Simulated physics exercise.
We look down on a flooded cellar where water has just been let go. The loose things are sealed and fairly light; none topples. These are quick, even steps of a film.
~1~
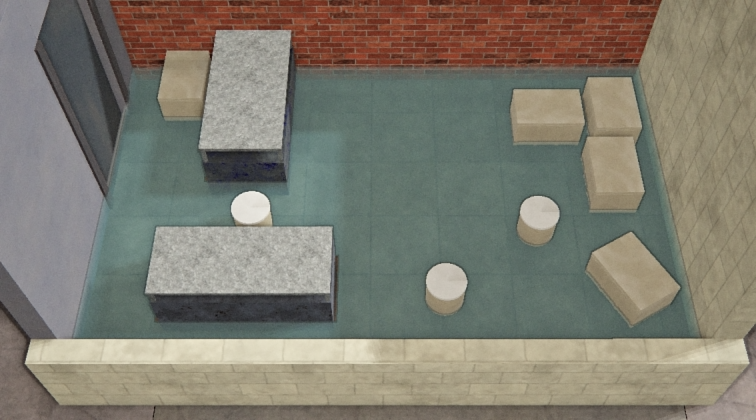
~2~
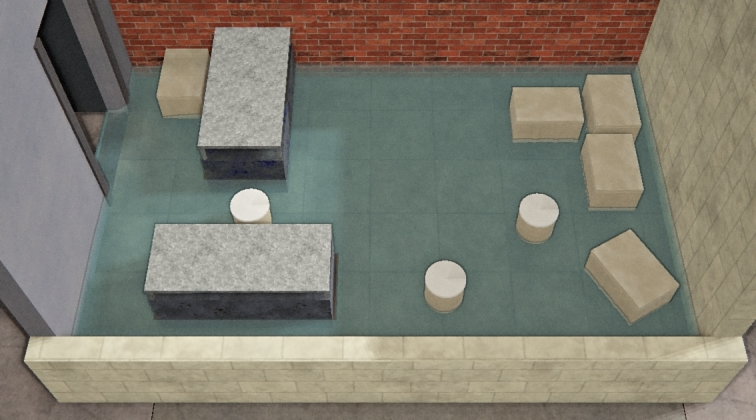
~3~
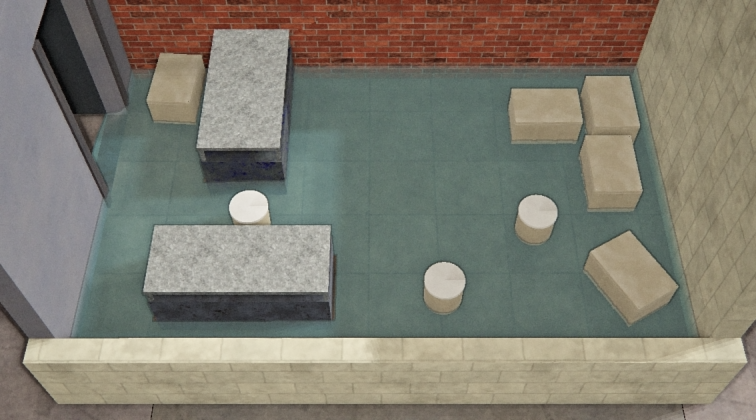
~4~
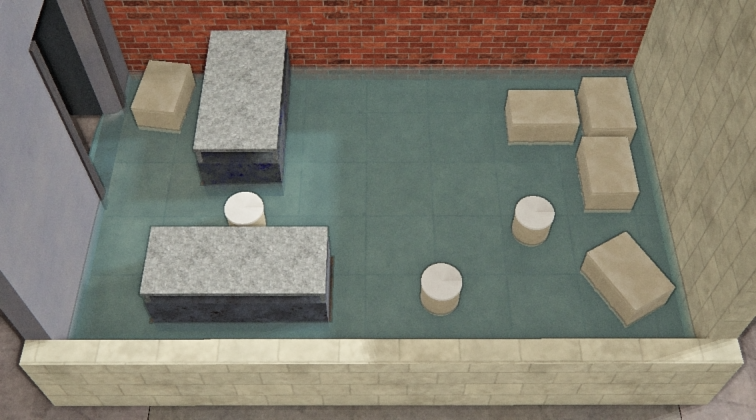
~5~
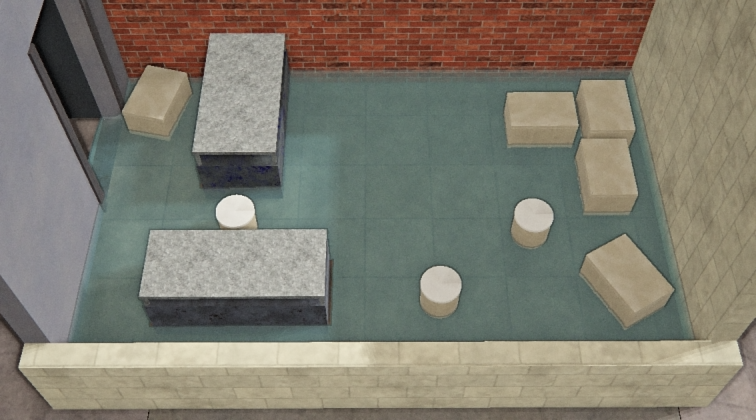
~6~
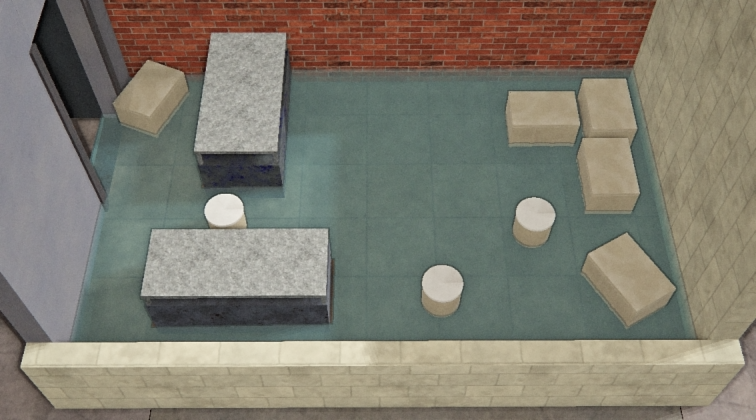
In a flooded cellar with a brick back wall, a door at the left opens; the crate at the upper left drifts slightly left and turns, then a white-topped pail between two grey blocks slides a little left.
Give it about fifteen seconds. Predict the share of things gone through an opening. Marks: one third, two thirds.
It is under a third.
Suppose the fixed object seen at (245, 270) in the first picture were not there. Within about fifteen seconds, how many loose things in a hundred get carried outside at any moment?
I make it 10 per cent.
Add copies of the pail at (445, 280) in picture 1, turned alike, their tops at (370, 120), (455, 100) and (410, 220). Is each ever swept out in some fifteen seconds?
As listed: Yes, kept in, out.
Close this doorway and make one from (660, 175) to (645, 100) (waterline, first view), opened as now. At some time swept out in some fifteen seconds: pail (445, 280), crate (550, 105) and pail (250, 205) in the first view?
In that order: Left behind, washed out, left behind.
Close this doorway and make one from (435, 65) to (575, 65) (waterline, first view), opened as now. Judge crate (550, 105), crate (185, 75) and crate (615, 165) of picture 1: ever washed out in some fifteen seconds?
As listed: Through, no, through.
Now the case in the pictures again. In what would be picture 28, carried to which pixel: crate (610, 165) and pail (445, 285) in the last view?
Close to (583, 174) and (349, 290).
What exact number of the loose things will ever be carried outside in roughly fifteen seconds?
I count 1.
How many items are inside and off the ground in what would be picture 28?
That makes 7.
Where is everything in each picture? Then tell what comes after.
In the first frame, a crate at (184, 74) floats; a pail at (250, 207), afloat; 0 of 8 have shifted.
In the second frame, a crate at (183, 72) floats; a pail at (250, 205), afloat; 0 of 8 have shifted.
In the third frame, a crate at (175, 77) floats, close to its start; a pail at (249, 206) floats; 1 of 8 have shifted.
In the fourth frame, a crate at (161, 85) floats, close to its start; a pail at (244, 208), afloat; 1 of 8 have shifted.
In the fifth frame, a crate at (155, 92) floats, close to its start; a pail at (235, 211) floats, close to its start; 2 of 8 have shifted.
In the sixth frame, a crate at (149, 87), afloat, close to its start; a pail at (224, 209), afloat, close to its start; 2 of 8 have shifted.
A moment on, 0 of 8 are out; 8 afloat.
Next, 1 of 8 are out; 7 afloat.
Later, 1 of 8 are out; 7 afloat.
In the end, 1 of 8 are out; 7 afloat.
